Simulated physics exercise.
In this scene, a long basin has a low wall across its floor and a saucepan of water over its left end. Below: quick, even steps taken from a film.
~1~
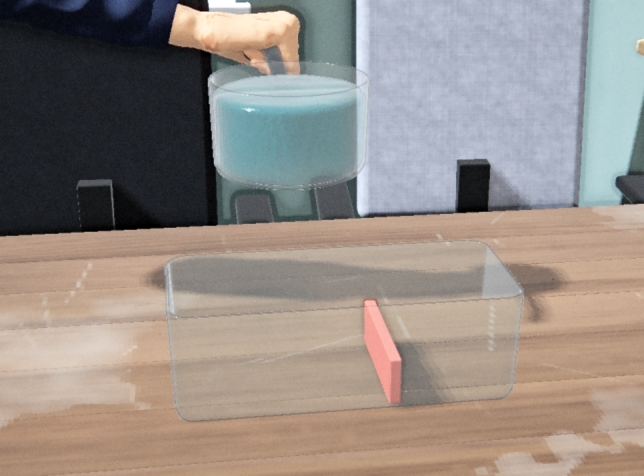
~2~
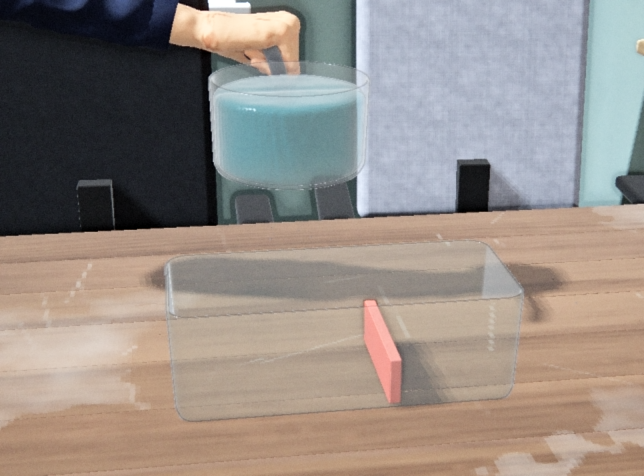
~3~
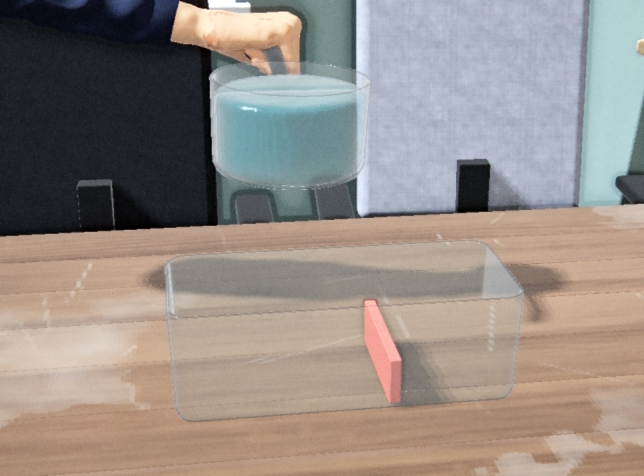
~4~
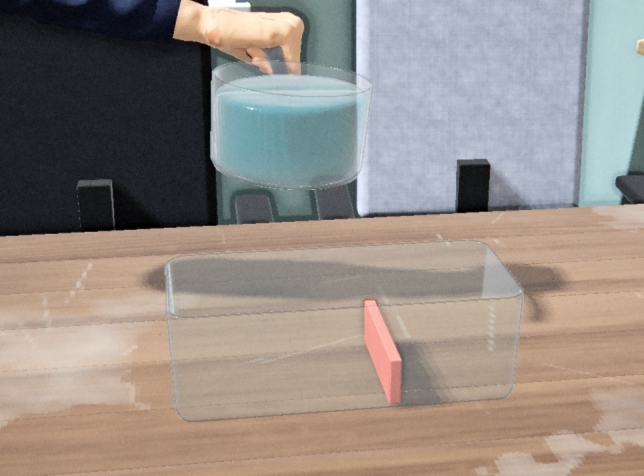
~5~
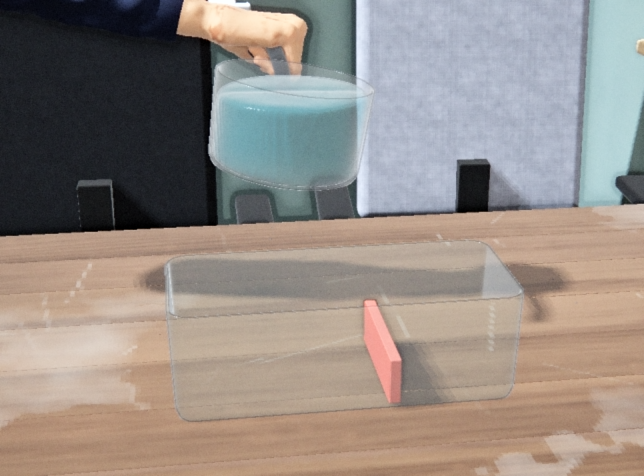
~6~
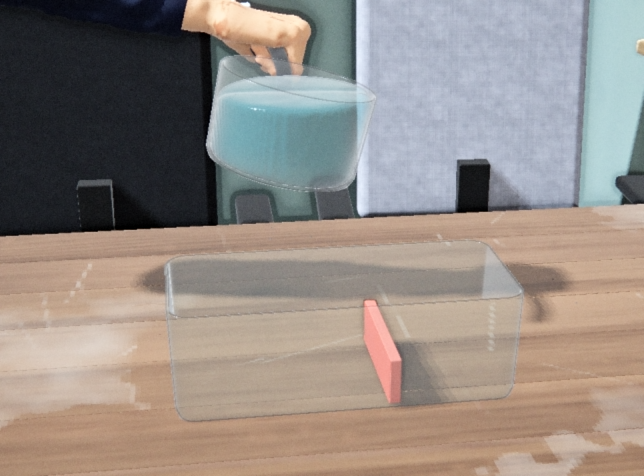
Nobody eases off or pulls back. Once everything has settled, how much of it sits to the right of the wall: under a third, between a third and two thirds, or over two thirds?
The share right of the wall is going to go past two thirds.
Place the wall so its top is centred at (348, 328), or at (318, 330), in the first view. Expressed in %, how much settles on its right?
Try 1: About 95 percent; try 2: About 95 percent.
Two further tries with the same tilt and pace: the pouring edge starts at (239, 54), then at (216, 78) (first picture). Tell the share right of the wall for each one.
In turn 5 % and 10 %.
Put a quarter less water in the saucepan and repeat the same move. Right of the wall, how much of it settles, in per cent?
It comes to near 90 per cent.
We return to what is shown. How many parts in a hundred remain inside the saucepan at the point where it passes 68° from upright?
Around 60 in a hundred has not poured out yet.
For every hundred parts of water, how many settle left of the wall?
Roughly 25 %.
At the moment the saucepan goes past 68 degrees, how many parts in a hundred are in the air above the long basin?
Around 30 percent.
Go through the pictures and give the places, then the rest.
In the first picture, it leans 0°; its right rim is at (367, 77); the water meets the walls at (213, 94) and (363, 89); the long basin's rim runs from (167, 288) to (505, 268); the wall's top is at (382, 330).
In the second picture, it leans 1°; its right rim is at (367, 78); the water meets the walls at (213, 93) and (363, 89).
In the third picture, it leans 2°; its right rim is at (368, 80); the water meets the walls at (214, 93) and (365, 90).
In the fourth picture, it leans 5°; its right rim is at (370, 84); the water meets the walls at (215, 92) and (366, 91).
In the fifth picture, it leans 9°; its right rim is at (372, 89); the water meets the walls at (216, 93) and (368, 91).
In the sixth picture, it leans 13°; its right rim is at (374, 96); the water meets the walls at (217, 94) and (370, 91).
A moment on, the saucepan is tipped part way and 60 per cent is still to pour, 0 is left of the wall and 10 right of it.
Next, the saucepan is tipped on its side and 13 per cent is still to pour, 2 is left of the wall and 72 right of it.
Then the saucepan is tipped right over and 1 per cent is still to pour, 11 is left of the wall and 85 right of it.
Later the saucepan is tipped right over and 0 per cent is still to pour, 19 is left of the wall and 80 right of it.
At rest 25 per cent lies left of the wall, 74 right of it and 1 outside.
